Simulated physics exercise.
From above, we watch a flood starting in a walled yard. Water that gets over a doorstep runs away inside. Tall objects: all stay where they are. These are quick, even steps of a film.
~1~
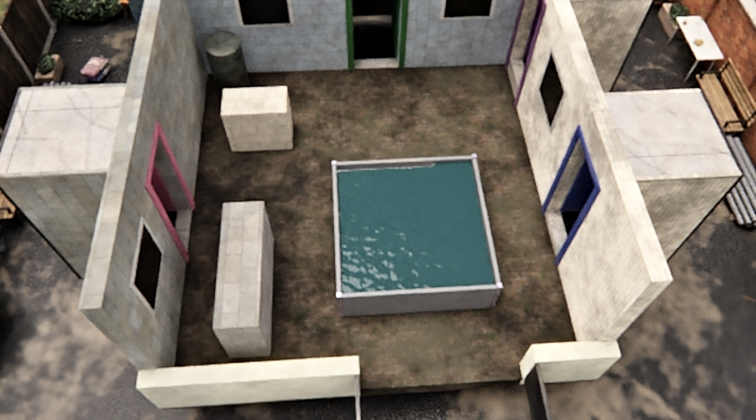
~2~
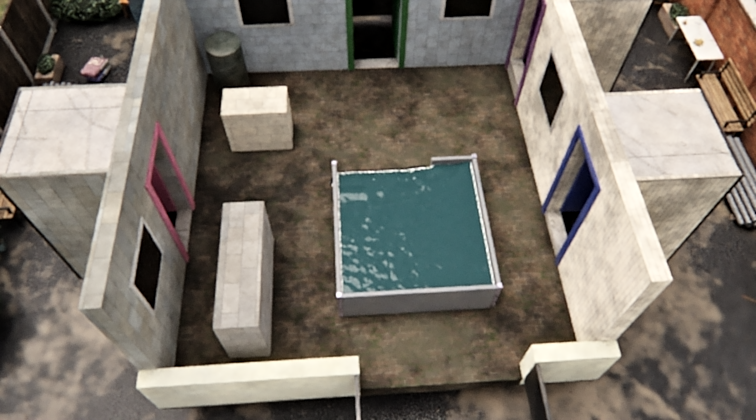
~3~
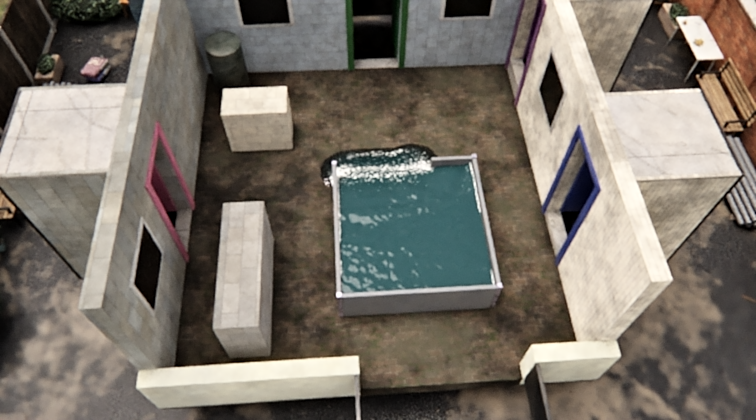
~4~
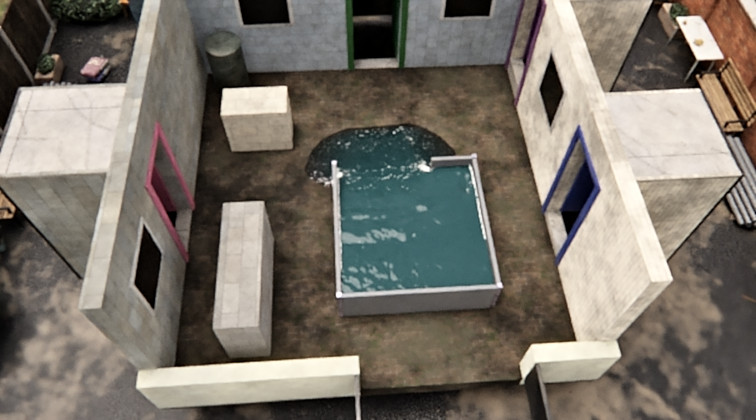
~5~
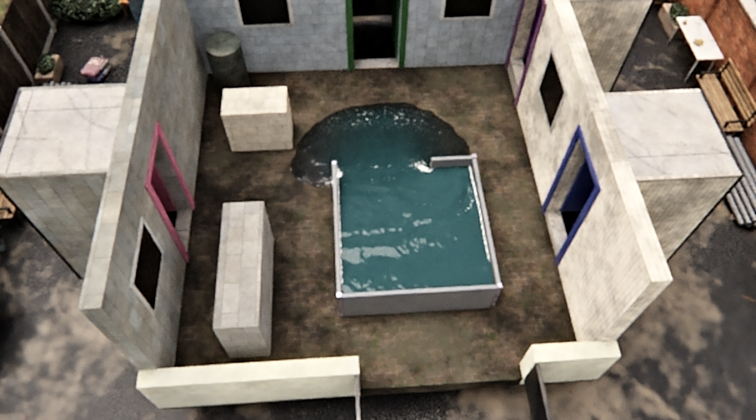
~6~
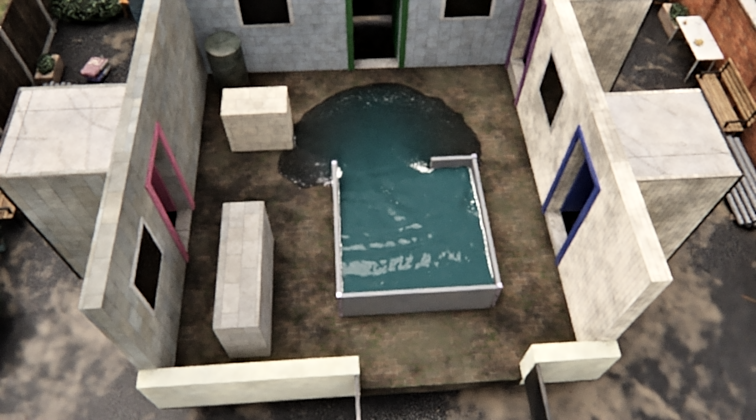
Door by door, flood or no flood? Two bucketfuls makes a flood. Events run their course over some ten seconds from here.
At the end, purple door: Within two buckets, pink door: Within two buckets, green door: Exceeds two buckets, blue door: Within two buckets.
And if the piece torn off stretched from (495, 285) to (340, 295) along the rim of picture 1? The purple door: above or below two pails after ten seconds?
The purple door stays within the limit.
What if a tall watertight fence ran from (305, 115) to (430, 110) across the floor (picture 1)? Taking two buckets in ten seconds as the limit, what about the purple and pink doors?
Then it goes like this: Purple falls below the limit, pink rises above the limit.
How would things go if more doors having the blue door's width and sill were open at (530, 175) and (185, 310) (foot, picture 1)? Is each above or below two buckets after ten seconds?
Taking them in order: The first door stays short, the second door stays short.
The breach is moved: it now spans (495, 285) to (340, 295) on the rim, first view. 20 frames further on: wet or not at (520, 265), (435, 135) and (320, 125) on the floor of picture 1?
In turn: Inundated, then untouched, then untouched.
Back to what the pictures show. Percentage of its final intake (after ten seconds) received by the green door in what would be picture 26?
Near 55 per cent, give or take.
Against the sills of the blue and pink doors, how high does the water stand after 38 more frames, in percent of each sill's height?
The first sits near 30 in a hundred and the second near 40 in a hundred.
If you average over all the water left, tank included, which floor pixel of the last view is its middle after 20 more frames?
Close to pixel (378, 164).
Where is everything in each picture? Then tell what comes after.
The first frame shows the water tank at (411, 224) is whole and still.
In the second frame, the front is at a hidden place, out from the gap on the water tank's far side.
In the third frame, the front is at a hidden place, out from the gap on the water tank's far side.
In the fourth frame, water pours out on the water tank's far side and has run to (420, 130).
In the fifth frame, water pours out on the water tank's far side and has run to (405, 107).
In the sixth frame, water pours out on the water tank's far side and has run to (399, 87).
A moment on, water covers 30 % of the floor; the purple door not reached, the pink door not reached, the green door over two buckets in, the blue door not reached.
Next, water covers 35 % of the floor; the purple door wet at the sill, nothing in, the pink door not reached, the green door far over two buckets in, the blue door not reached.
Then, water covers 50 % of the floor; the purple door wet at the sill, nothing in, the pink door wet at the sill, nothing in, the green door far over two buckets in, the blue door not reached.
Later, water covers 80 % of the floor; the purple door wet at the sill, nothing in, the pink door wet at the sill, nothing in, the green door far over two buckets in, the blue door wet at the sill, nothing in.
In the end, water covers 95 % of the floor; the purple door wet at the sill, nothing in, the pink door wet at the sill, nothing in, the green door far over two buckets in, the blue door wet at the sill, nothing in.
